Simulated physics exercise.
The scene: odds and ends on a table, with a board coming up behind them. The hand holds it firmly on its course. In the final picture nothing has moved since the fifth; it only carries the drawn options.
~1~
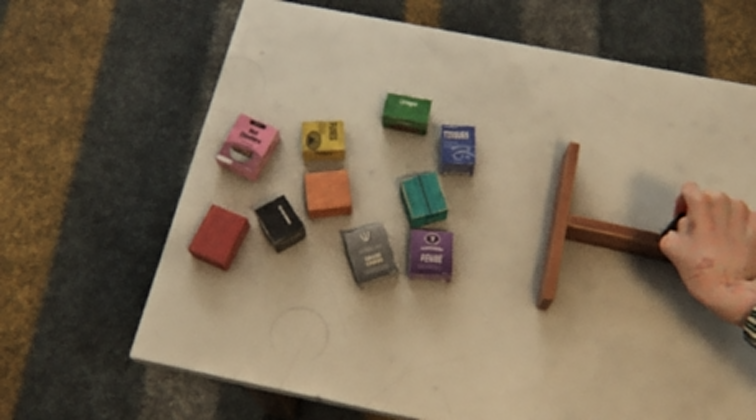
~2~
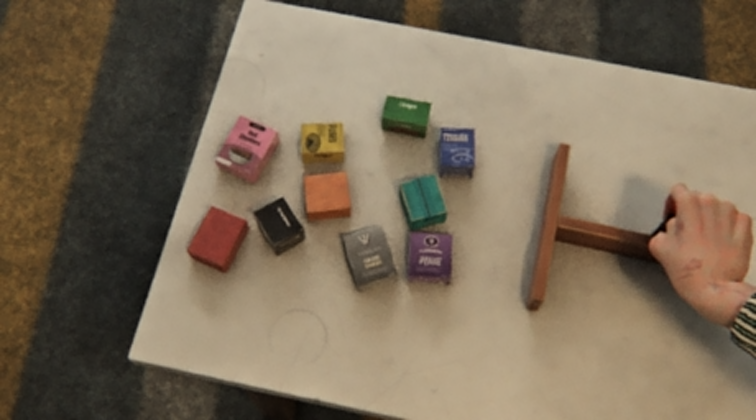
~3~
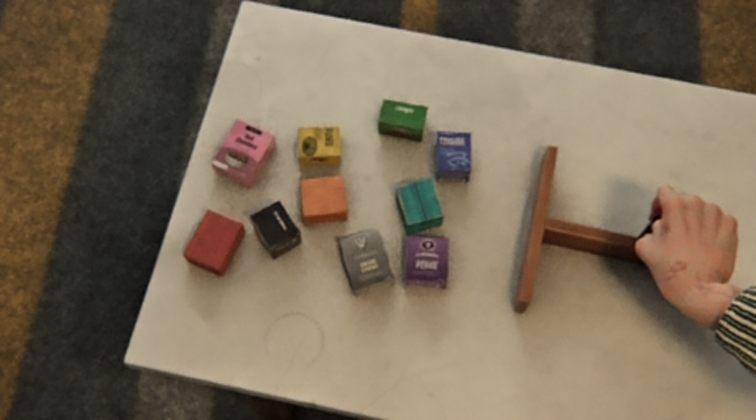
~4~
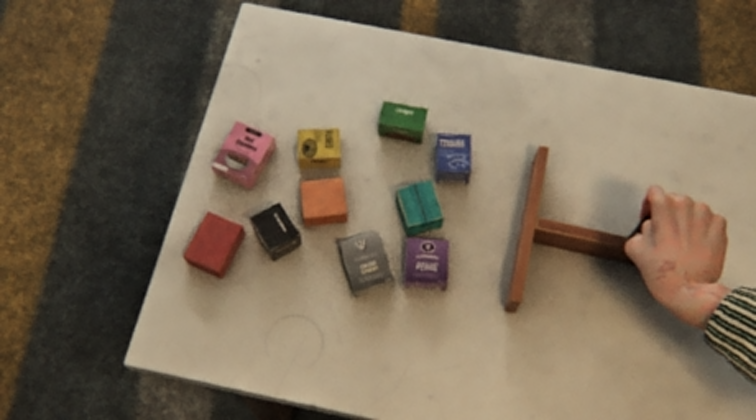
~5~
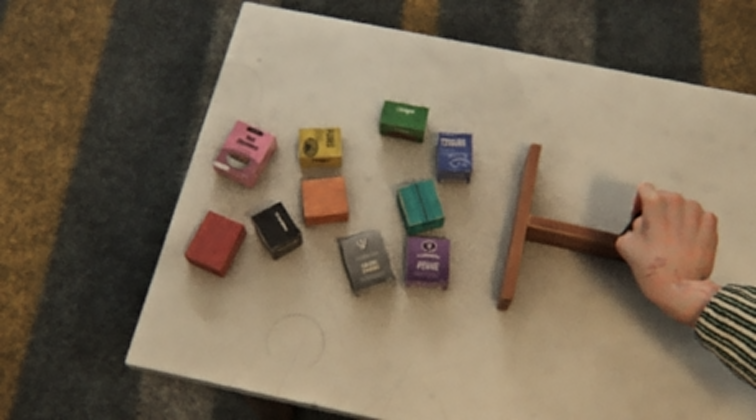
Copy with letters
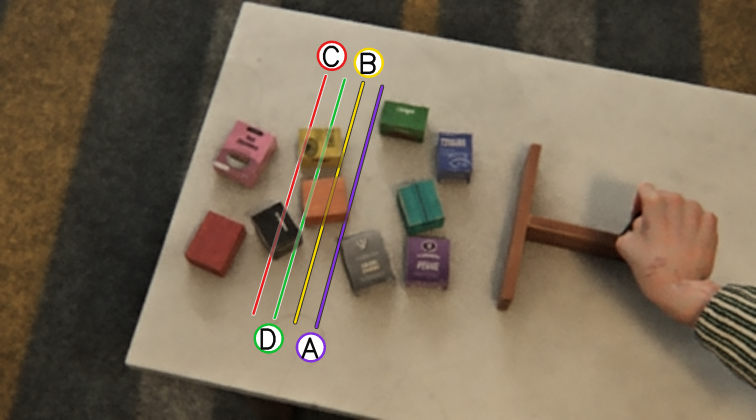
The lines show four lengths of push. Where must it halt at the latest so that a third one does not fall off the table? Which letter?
It should halt at C.
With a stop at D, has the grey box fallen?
No.
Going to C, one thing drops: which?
It is the red block.
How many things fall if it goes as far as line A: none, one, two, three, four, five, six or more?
By then, none.
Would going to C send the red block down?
Yes.
On the marked copy, A at (351, 200); B at (331, 196); C at (292, 188); D at (312, 192).
With C. Early on, board (439, 202); green packet (395, 117); grey box (353, 262).
Further on, board (356, 185); red block (199, 242); black box (236, 212).
At the end, board (294, 173); red block over the edge; pink packet (199, 146); one fallen.
As for the rest, A is within the limit but short; B is within the limit but short; D is within the limit but short.
